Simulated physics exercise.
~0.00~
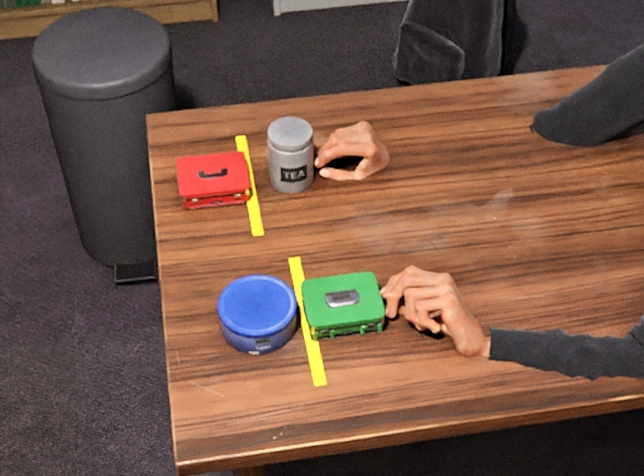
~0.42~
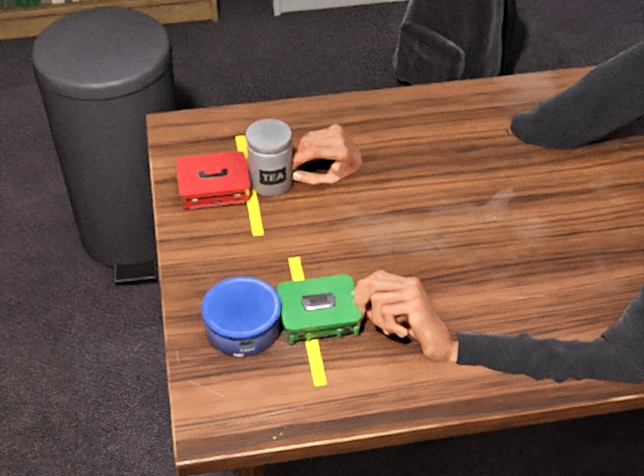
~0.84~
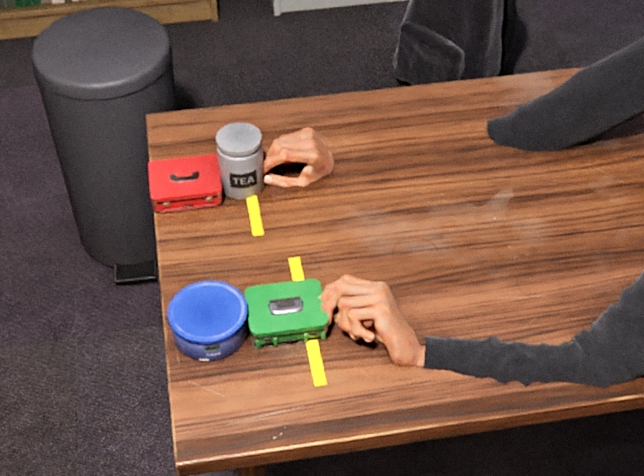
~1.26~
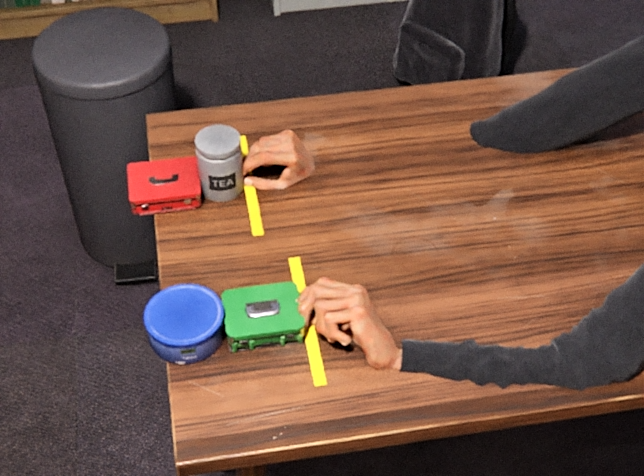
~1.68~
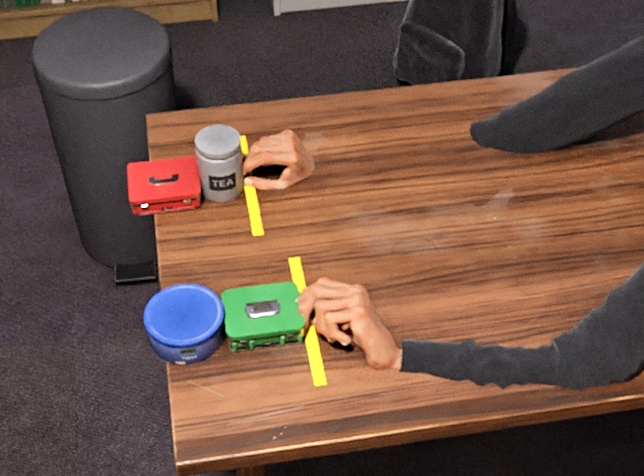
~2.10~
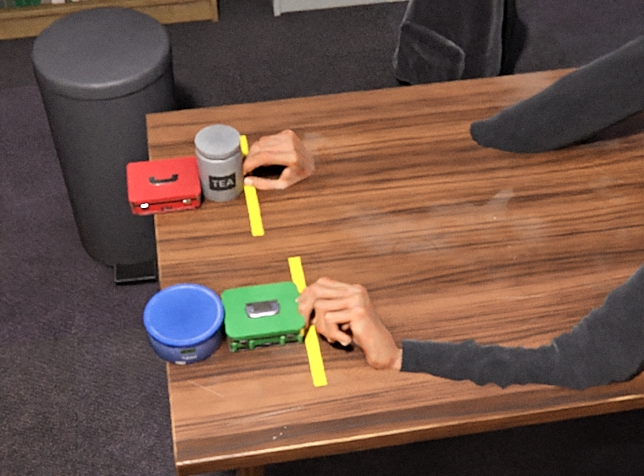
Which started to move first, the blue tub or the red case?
The blue tub started to move first, while the red case was still sitting in its place and only slid afterwards.
